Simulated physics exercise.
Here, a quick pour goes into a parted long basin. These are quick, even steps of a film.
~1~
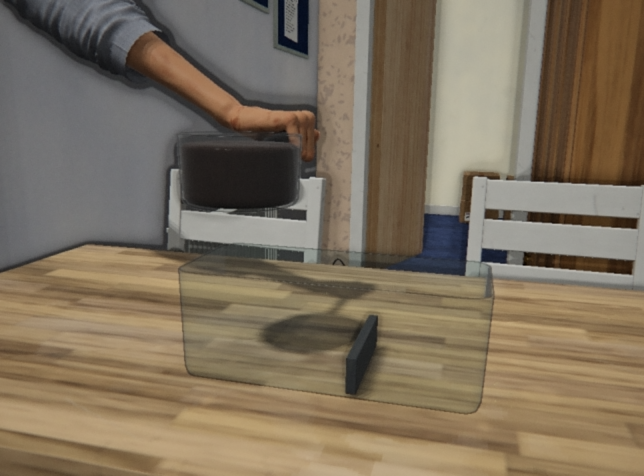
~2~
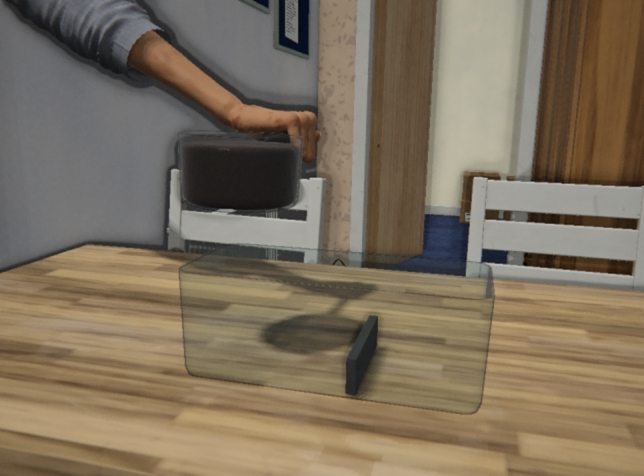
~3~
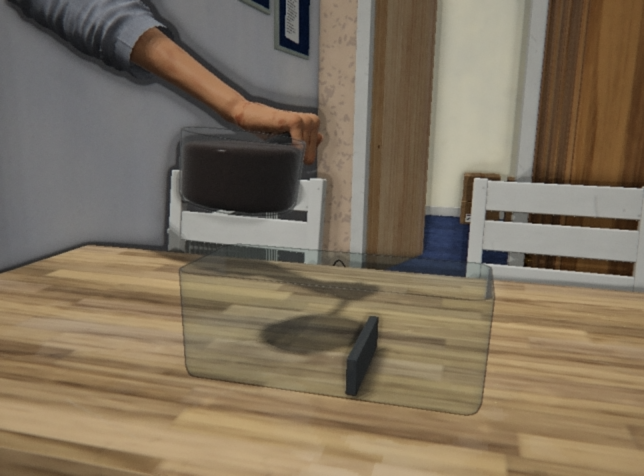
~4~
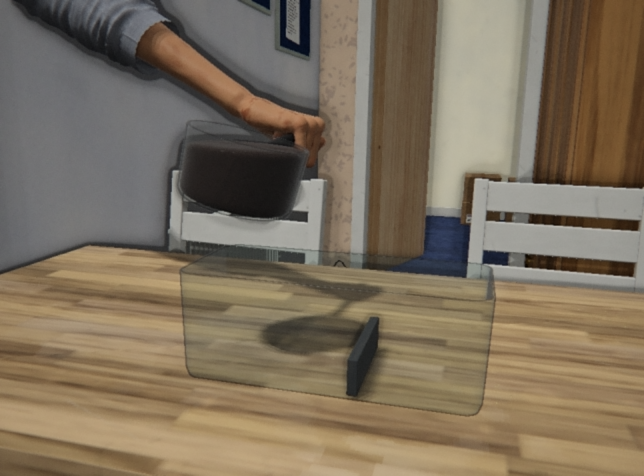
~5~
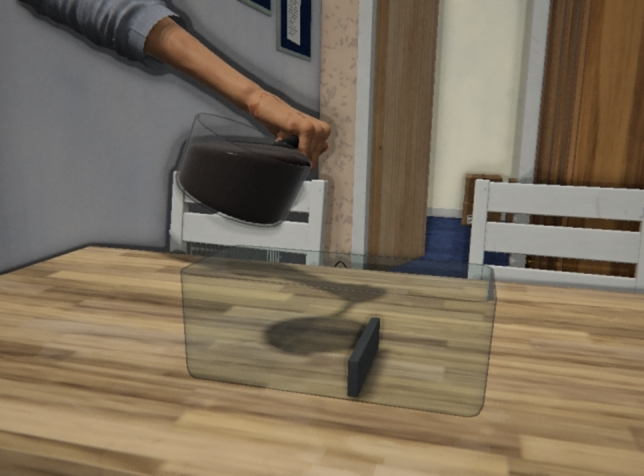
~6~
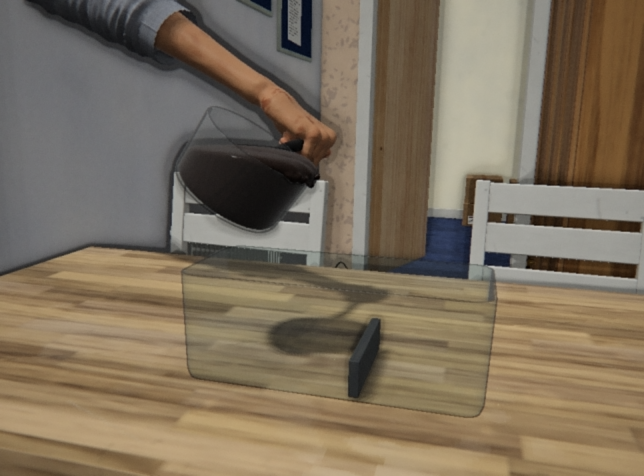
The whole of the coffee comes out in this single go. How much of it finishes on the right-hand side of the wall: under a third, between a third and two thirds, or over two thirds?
I predict a little ends up right of the wall, short of one third.
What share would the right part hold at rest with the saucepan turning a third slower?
Close to 25 per cent.
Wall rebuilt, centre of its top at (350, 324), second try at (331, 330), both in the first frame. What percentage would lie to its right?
In turn some 25 and 50 in a hundred.
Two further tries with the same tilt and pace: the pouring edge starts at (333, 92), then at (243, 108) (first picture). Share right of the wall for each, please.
First try: About 55 %; second try: About 20 %.
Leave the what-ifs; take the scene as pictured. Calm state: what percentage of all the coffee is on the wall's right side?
It comes to about 20 per cent.
A moment on, the saucepan is tipped right over and 26 per cent is still to pour, 37 is left of the wall and 7 right of it.
Next, the saucepan is tipped right over and 5 per cent is still to pour, 79 is left of the wall and 12 right of it.
Then the saucepan is tipped right over and 0 per cent is still to pour, 80 is left of the wall and 16 right of it.
Later the saucepan is tipped right over and 0 per cent is still to pour, 79 is left of the wall and 18 right of it.
Finally, 79 per cent lies left of the wall, 18 right of it and 4 outside.
